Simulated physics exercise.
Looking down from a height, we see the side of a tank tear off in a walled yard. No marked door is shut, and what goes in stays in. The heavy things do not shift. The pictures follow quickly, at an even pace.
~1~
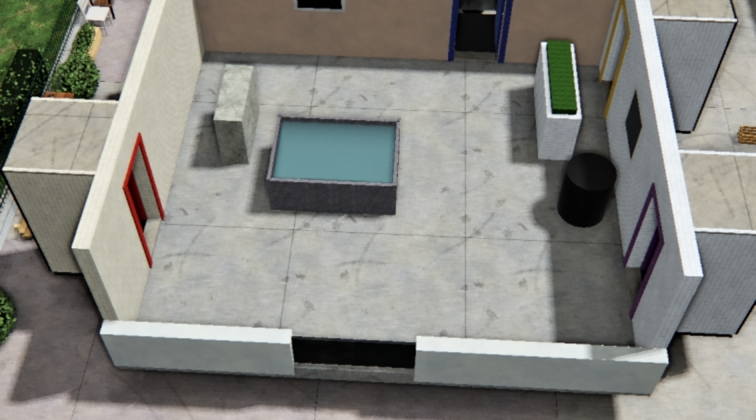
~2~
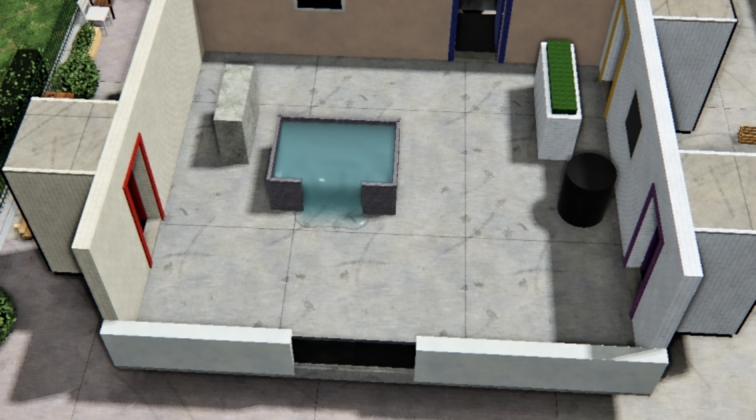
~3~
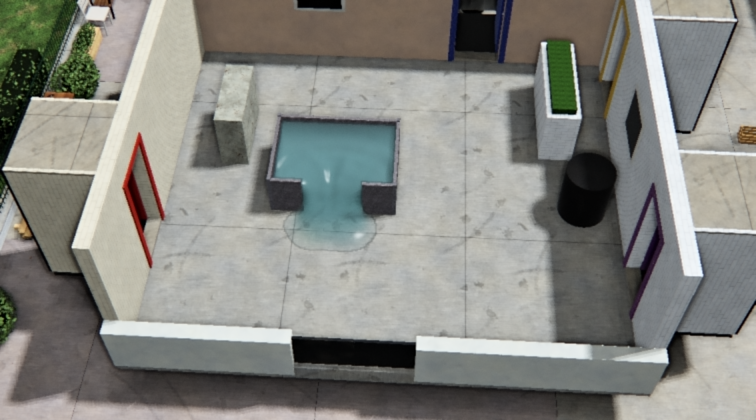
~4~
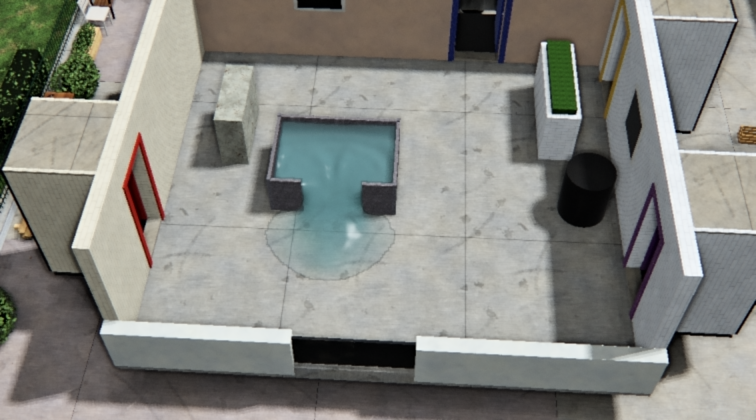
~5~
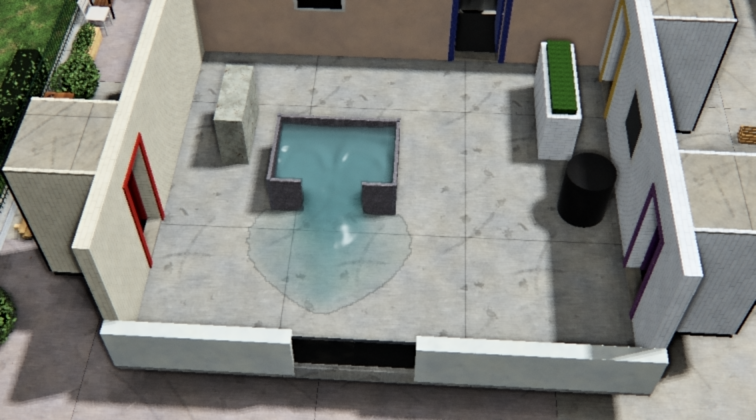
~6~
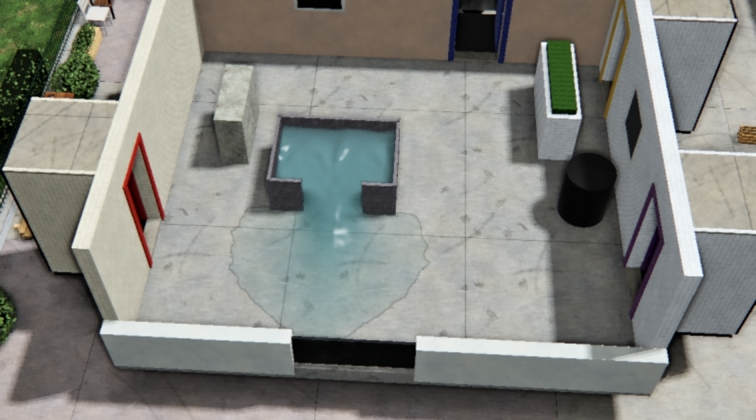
A walled yard with a grey concrete floor is seen from high above, looking down over its low white front wall. A dark-sided tank of blue-green water sits left of centre, with a pale block and red-framed opening to the left, and a green-topped white planter and black cylinder to the right. The tank's near side tears open, and water pours through, spreading forward across the floor in a widening, thinning pool.
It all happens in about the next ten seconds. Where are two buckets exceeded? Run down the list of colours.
Result: Blue door: Not too much gets in there. Red door: Not too much gets in there. Purple door: Too much gets in there. Yellow door: Not too much gets in there.
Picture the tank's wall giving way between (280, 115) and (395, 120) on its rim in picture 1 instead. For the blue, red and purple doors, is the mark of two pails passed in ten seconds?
In that case the blue door overshoots, the red door stays within limits and the purple door stays within limits.
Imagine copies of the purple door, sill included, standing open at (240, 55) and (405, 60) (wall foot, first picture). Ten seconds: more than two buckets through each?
Result, in order - first ends up higher; second ends up lower.
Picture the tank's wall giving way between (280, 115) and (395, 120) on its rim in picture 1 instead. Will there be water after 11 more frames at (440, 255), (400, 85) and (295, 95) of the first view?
The first spot is spared, the second soaked and the third soaked.
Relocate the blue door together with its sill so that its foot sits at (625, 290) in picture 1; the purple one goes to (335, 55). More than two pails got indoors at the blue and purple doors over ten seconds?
Short version: The blue door tops the limit and the purple door stays within the limit.
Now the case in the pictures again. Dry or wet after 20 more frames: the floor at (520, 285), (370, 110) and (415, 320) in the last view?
Result, in that order: Wetted / not wetted / wetted.
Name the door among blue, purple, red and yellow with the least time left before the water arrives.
The answer here is the red door.
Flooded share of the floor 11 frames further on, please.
About 25 percent.
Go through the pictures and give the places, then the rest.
Still water in the tank at (335, 152), in the first picture.
Water pours out at (333, 202) and has run to (299, 218), in the second picture.
Water pours out at (333, 202) and has run to (296, 240), in the third picture.
The front is at (334, 276), out from the gap at (333, 202), in the fourth picture.
Water pours out at (333, 202) and has run to (316, 309), in the fifth picture.
The front is at a hidden place, out from the gap at (333, 202), in the sixth picture.
A moment on, water covers 20 % of the floor; the blue door not reached, the red door not reached, the purple door not reached, the yellow door not reached.
Next, water covers 25 % of the floor; the blue door not reached, the red door not reached, the purple door not reached, the yellow door not reached.
Then, water covers 40 % of the floor; the blue door not reached, the red door wet at the sill, nothing in, the purple door wet at the sill, nothing in, the yellow door not reached.
Later, water covers 60 % of the floor; the blue door not reached, the red door under two buckets in, the purple door over two buckets in, the yellow door not reached.
In the end, water covers 90 % of the floor; the blue door not reached, the red door under two buckets in, the purple door over two buckets in, the yellow door wet at the sill, nothing in.
